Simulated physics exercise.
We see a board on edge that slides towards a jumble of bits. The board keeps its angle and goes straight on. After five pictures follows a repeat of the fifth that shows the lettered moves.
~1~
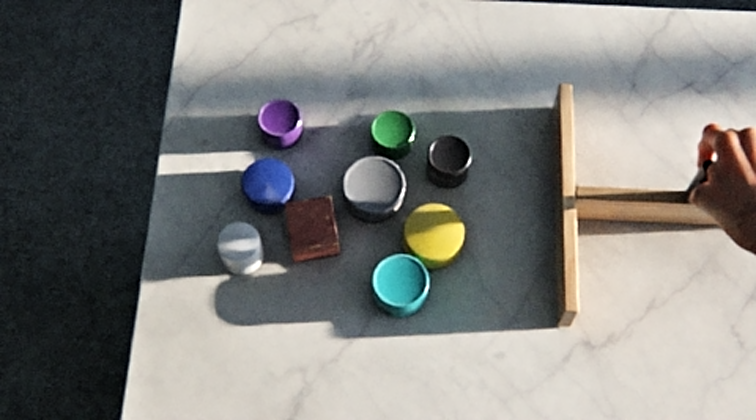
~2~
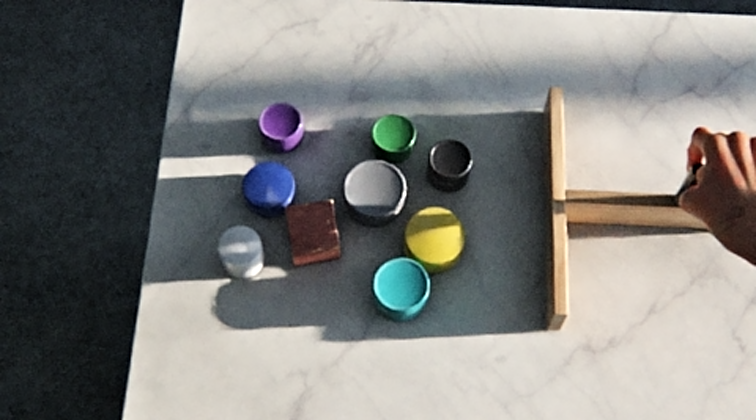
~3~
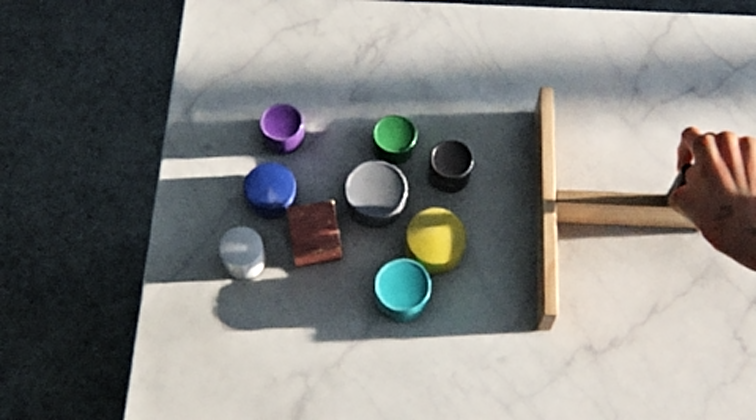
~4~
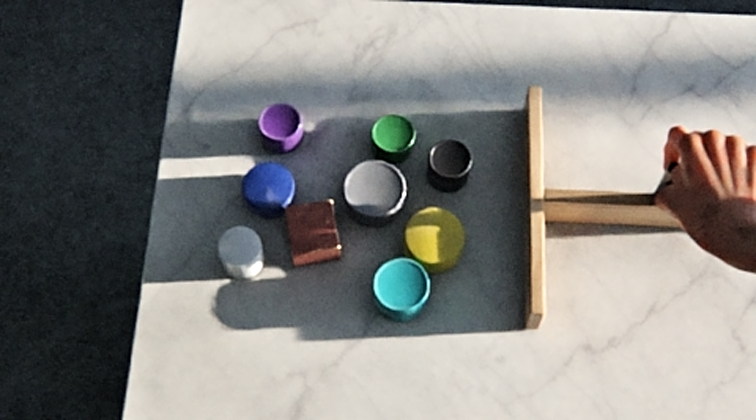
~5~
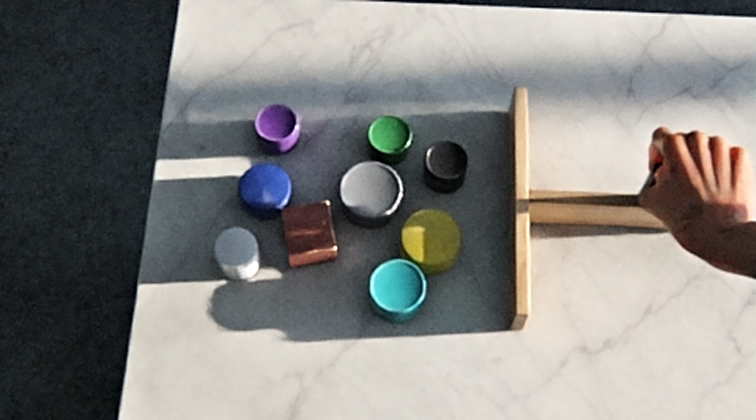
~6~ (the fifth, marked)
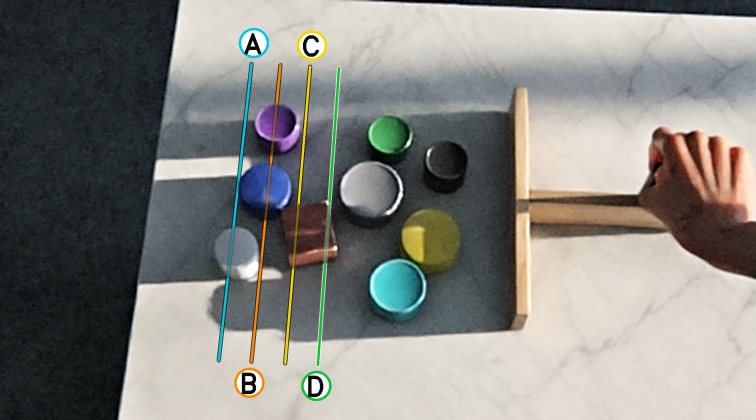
On a pale marble tabletop, a hand gripping a wooden handle slid an upright board slowly left towards a jumble of colourful round tubs and a brown block, which stayed where they were, untouched.
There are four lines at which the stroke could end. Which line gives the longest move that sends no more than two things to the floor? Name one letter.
At A, and not beyond.
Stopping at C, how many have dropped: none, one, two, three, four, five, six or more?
By then, none.
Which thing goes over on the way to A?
The white pot goes over.
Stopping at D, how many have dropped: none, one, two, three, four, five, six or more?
The count is none.
On the marked copy, A at (236, 203); B at (267, 204); C at (298, 206); D at (329, 207).
With A. Early on, board (419, 190); turquoise tub (380, 293); green tub (375, 131).
Further on, board (315, 186); white pot (177, 264); blue tin (224, 196).
At the end, board (237, 182); white pot over the edge; blue tin (155, 205); one fallen.
As for the rest, B is within the limit but short; C is within the limit but short; D is within the limit but short.
